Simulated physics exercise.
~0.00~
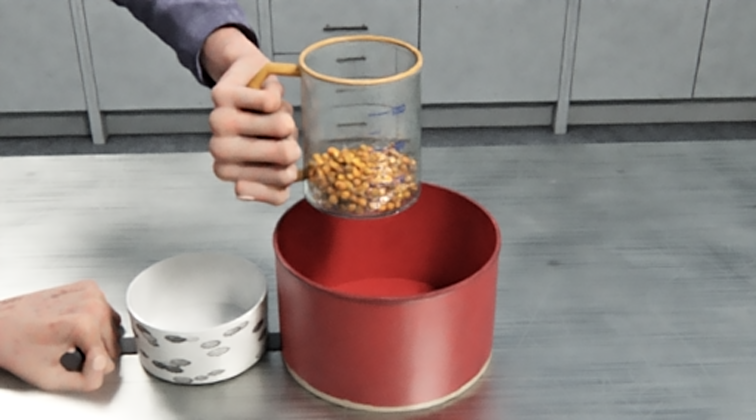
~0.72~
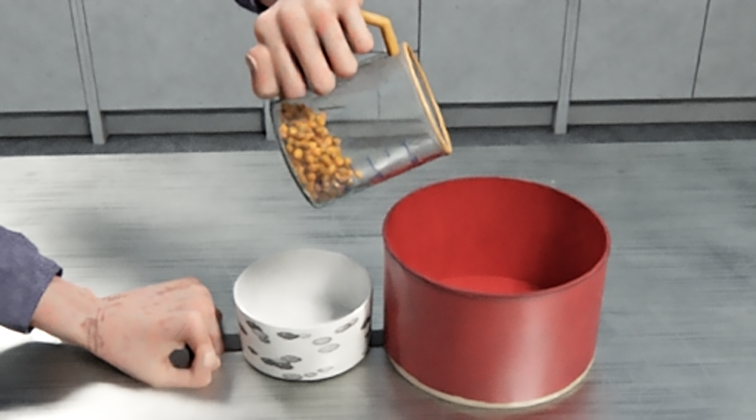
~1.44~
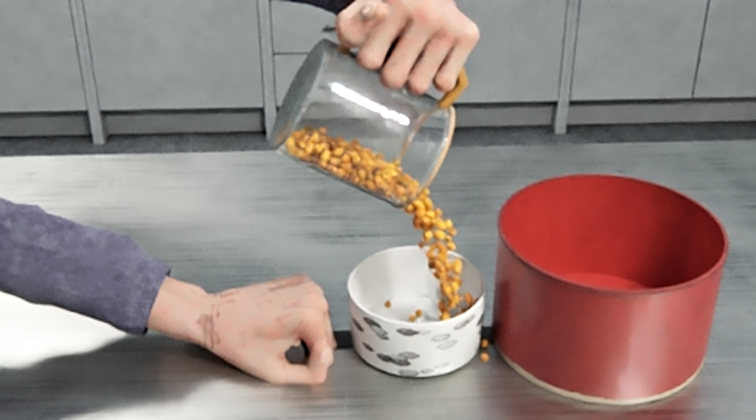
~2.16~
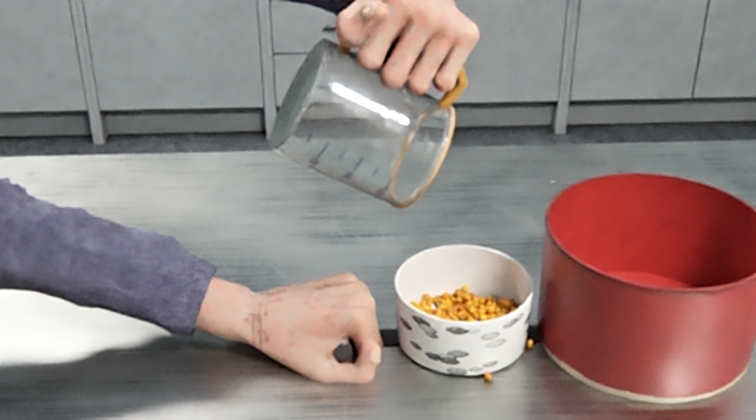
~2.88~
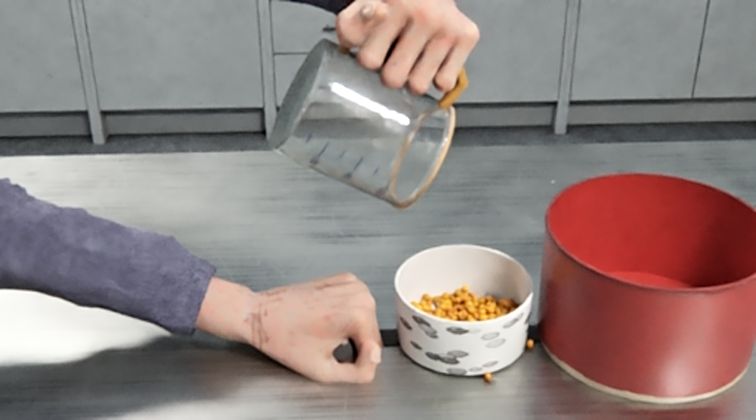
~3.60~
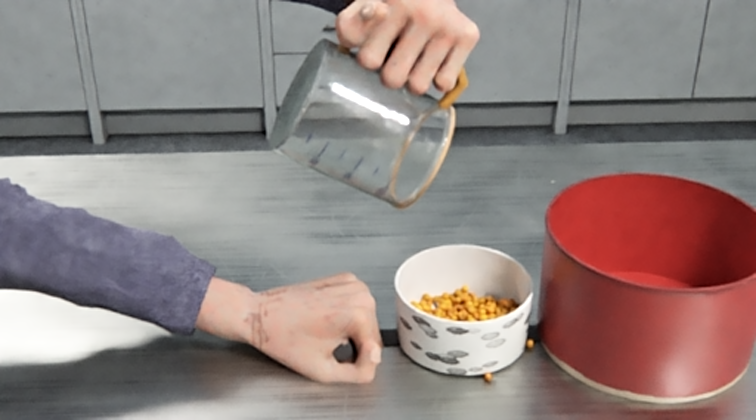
A person's hand holds a clear jug with an orange handle, partly filled with golden corn kernels, above a grey table, seen from the front and slightly above, with grey cabinets behind. Below are a red pot and, to its left, a smaller white dish with dark markings, gripped by the other hand. That hand slides both vessels steadily right as the jug tips over toward the right. The kernels stream into the white dish, and a few land beside it. The vessels stop, and the emptied jug stays tilted above the filled dish, the red pot still empty.
